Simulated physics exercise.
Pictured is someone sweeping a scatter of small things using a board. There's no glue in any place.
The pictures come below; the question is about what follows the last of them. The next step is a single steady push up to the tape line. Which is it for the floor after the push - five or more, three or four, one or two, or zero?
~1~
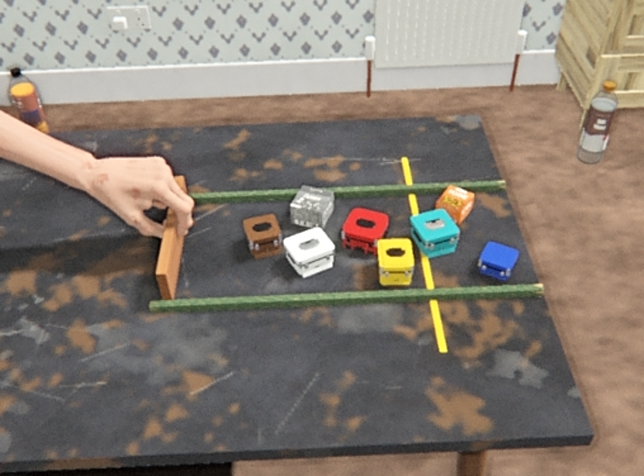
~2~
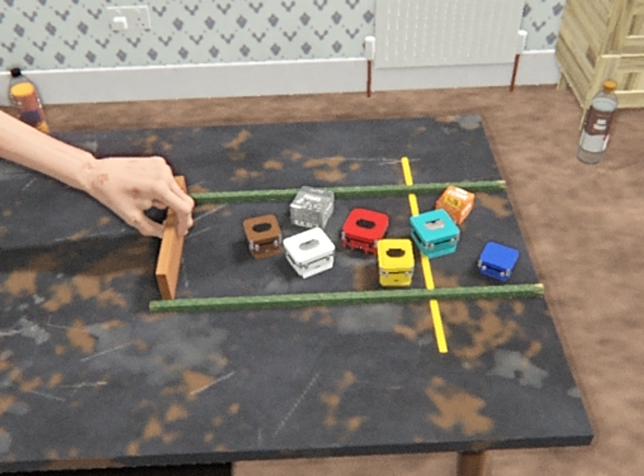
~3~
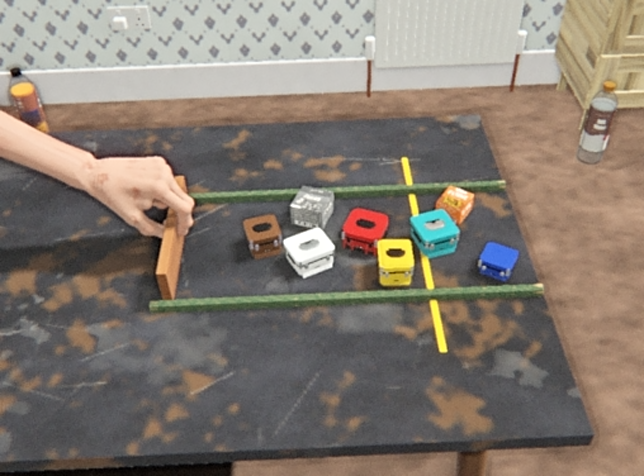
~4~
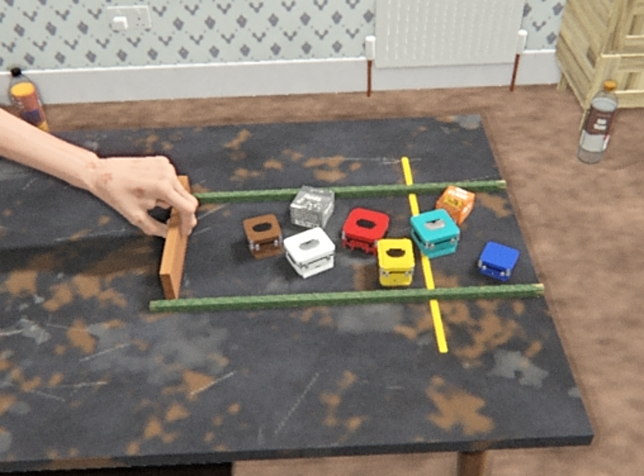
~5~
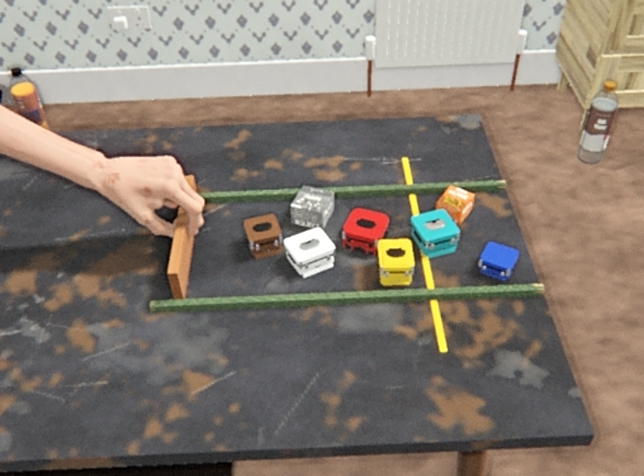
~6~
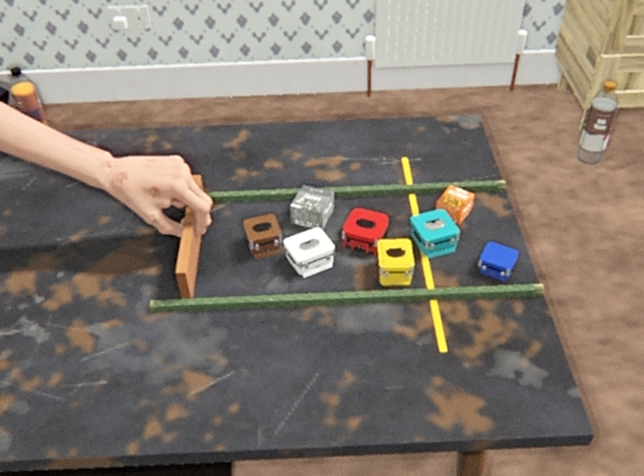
For the floor it is zero.
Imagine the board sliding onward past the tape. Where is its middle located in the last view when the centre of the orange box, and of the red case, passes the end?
(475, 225) and then (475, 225), give or take.
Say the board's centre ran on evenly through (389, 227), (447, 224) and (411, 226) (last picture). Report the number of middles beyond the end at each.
0; 2; 0.
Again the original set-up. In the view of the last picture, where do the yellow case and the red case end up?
Near (485, 259) and (471, 227).
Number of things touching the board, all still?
Number in contact with it: 3.
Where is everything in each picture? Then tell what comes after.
Blue case (498, 262); orange box (454, 205); turquoise case (434, 234); board (174, 236); tape (421, 241), in the first frame.
Orange box (454, 205); white case (309, 253), in the second frame.
Turquoise case (434, 234); brown case (263, 237), in the third frame.
Blue case (498, 262); red case (366, 232), in the fourth frame.
Orange box (455, 205); yellow case (395, 263), in the fifth frame.
Blue case (498, 262); orange box (455, 205); turquoise case (434, 233); board (192, 235); tape (421, 241), in the sixth frame.
Soon after, none off yet; blue case at rest near (498, 262); orange box at rest near (455, 205); turquoise case at rest near (434, 233).
After that, none off yet; blue case at rest near (498, 262); orange box at rest near (455, 205); turquoise case moving near (443, 234).
In the end, the number that fall off is zero.
